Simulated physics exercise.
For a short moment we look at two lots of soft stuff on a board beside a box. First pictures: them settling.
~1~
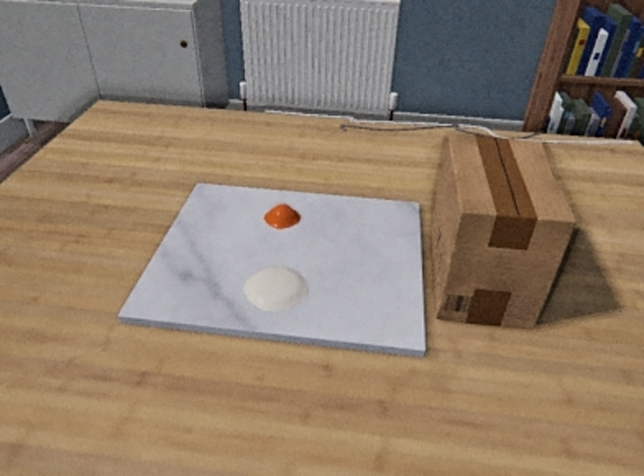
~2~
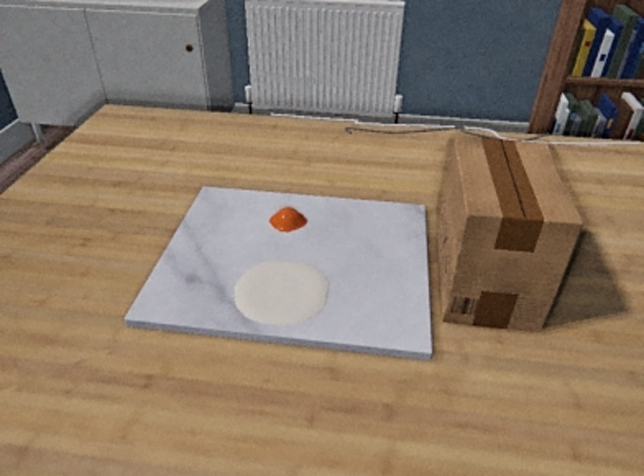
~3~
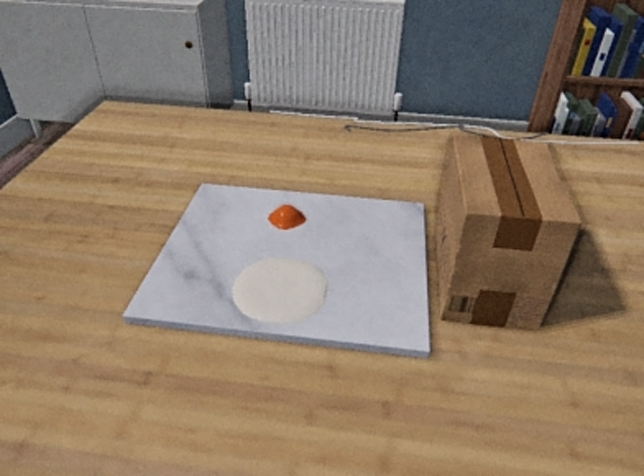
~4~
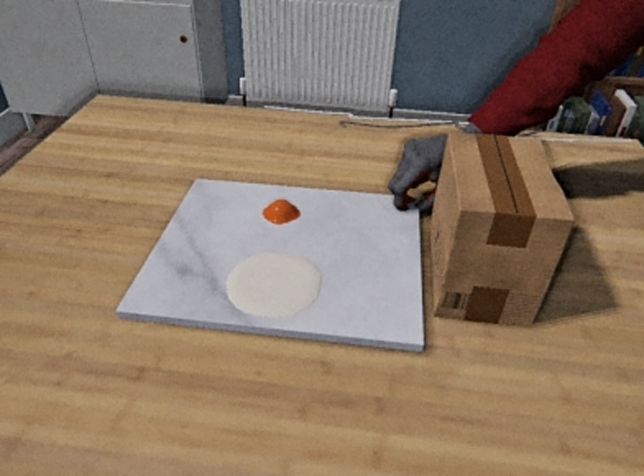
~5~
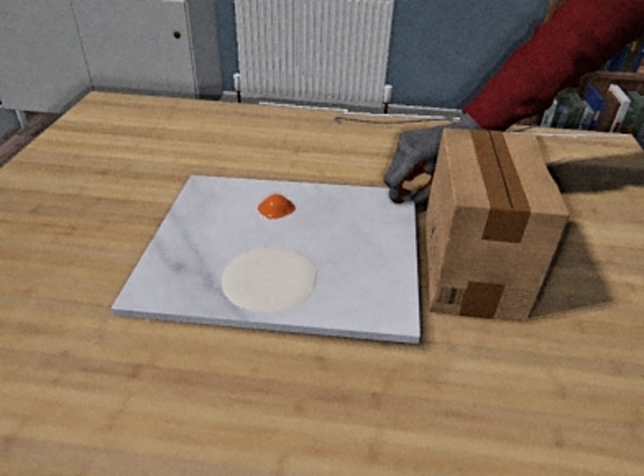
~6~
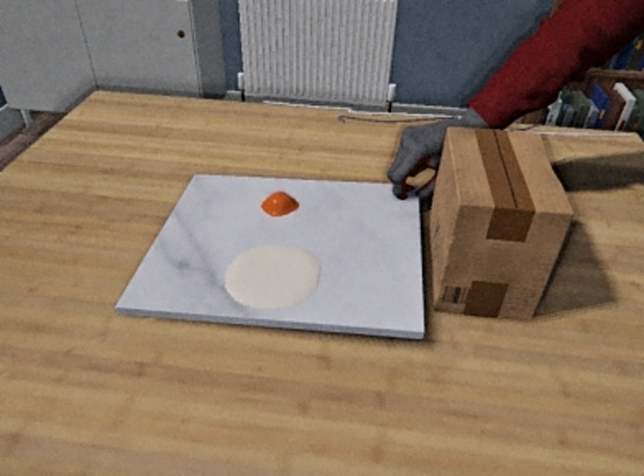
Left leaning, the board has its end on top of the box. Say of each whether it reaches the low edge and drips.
White sauce slips off; orange sauce stays put.
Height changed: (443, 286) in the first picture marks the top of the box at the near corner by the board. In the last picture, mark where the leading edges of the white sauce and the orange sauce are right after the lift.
At (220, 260), then at (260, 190).
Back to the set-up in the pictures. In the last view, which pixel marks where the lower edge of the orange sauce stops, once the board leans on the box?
(245, 169).
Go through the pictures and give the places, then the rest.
The board lies flat; white sauce (277, 285) a low mound; orange sauce (282, 212) a tall heap; box (500, 276), in the first frame.
They settle; white sauce (282, 290) spread thin; orange sauce (288, 215) a tall heap, in the second frame.
At rest; white sauce (281, 287) spread thin; orange sauce (287, 212) a tall heap, in the third frame.
A hand takes the end; white sauce (275, 282) spread thin; orange sauce (281, 207) a tall heap, in the fourth frame.
The end is rising; white sauce (270, 276) spread thin; orange sauce (276, 202) a tall heap, in the fifth frame.
The board slopes by about 3°; white sauce (274, 274) spread thin; orange sauce (280, 199) a tall heap; box (498, 268), in the sixth frame.
Shortly, slope about 30°; the white sauce has crept down a long way; the orange sauce has not moved.
Then, the white sauce is dripping off the low end; the orange sauce has not moved.
At the finish, slope about 30°; the white sauce is dripping off the low end; the orange sauce has not moved.
